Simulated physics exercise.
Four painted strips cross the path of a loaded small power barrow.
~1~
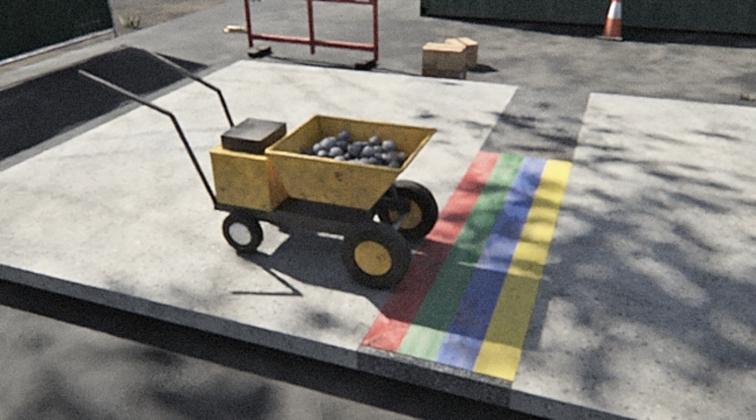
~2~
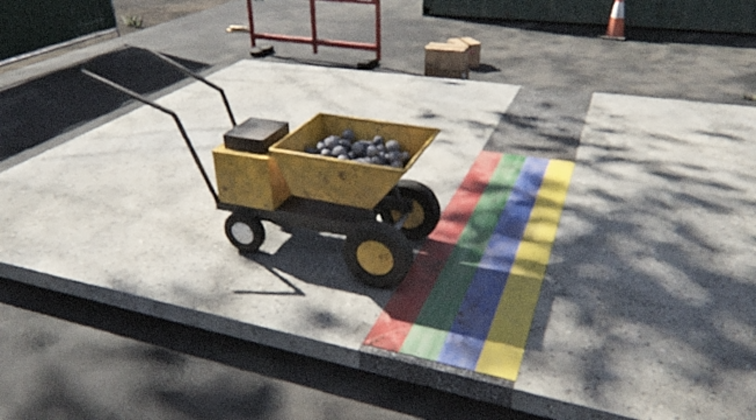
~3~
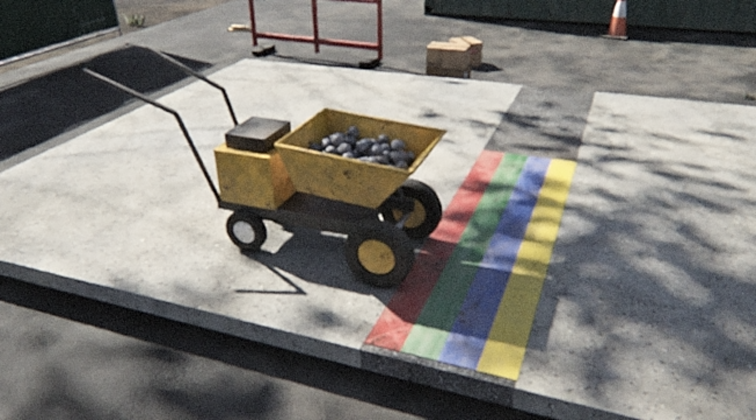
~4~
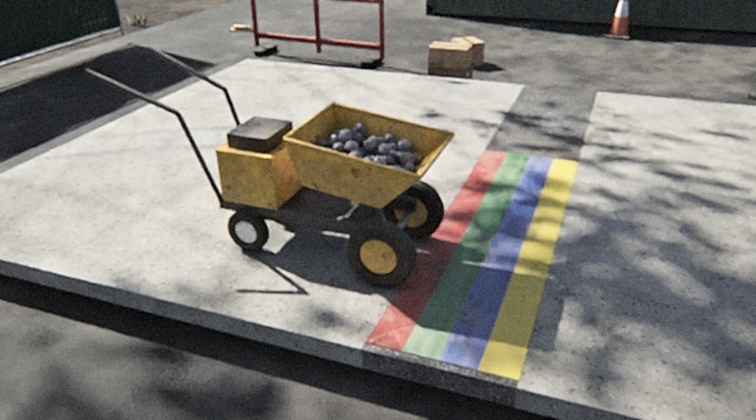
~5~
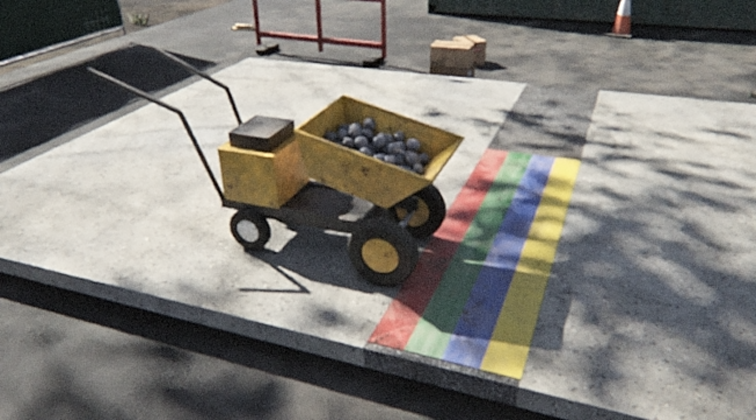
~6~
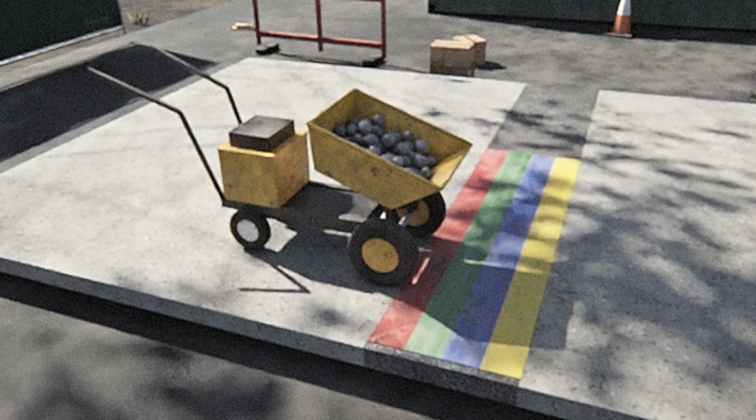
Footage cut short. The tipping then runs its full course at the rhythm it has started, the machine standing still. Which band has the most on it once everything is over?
Yellow.
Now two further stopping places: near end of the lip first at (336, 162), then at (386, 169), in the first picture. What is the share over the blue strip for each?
Some 20 % then some 30 %.
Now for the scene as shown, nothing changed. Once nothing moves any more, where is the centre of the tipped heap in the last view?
I'd mark it at roughly (534, 278).
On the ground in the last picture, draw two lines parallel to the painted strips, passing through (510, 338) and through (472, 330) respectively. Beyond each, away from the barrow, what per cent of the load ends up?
That's 60 in a hundred for the first and 90 in a hundred for the second.
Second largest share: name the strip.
The next spot goes to that blue strip.
Shortly afterwards, skip tipped steeply; the whole lot in the skip.
Next, skip tipped steeply; all but a few in the skip; only a few over the blue strip; only a few over the yellow strip; only a few falling.
Some moments later, skip tipped right over; near a quarter in the skip; near a quarter over the blue strip; near a third over the yellow strip; near a quarter off the paint.
In the end, skip tipped right over; none at all over the red strip; only a few over the green strip; near a quarter over the blue strip; near a third over the yellow strip; near a third off the paint.
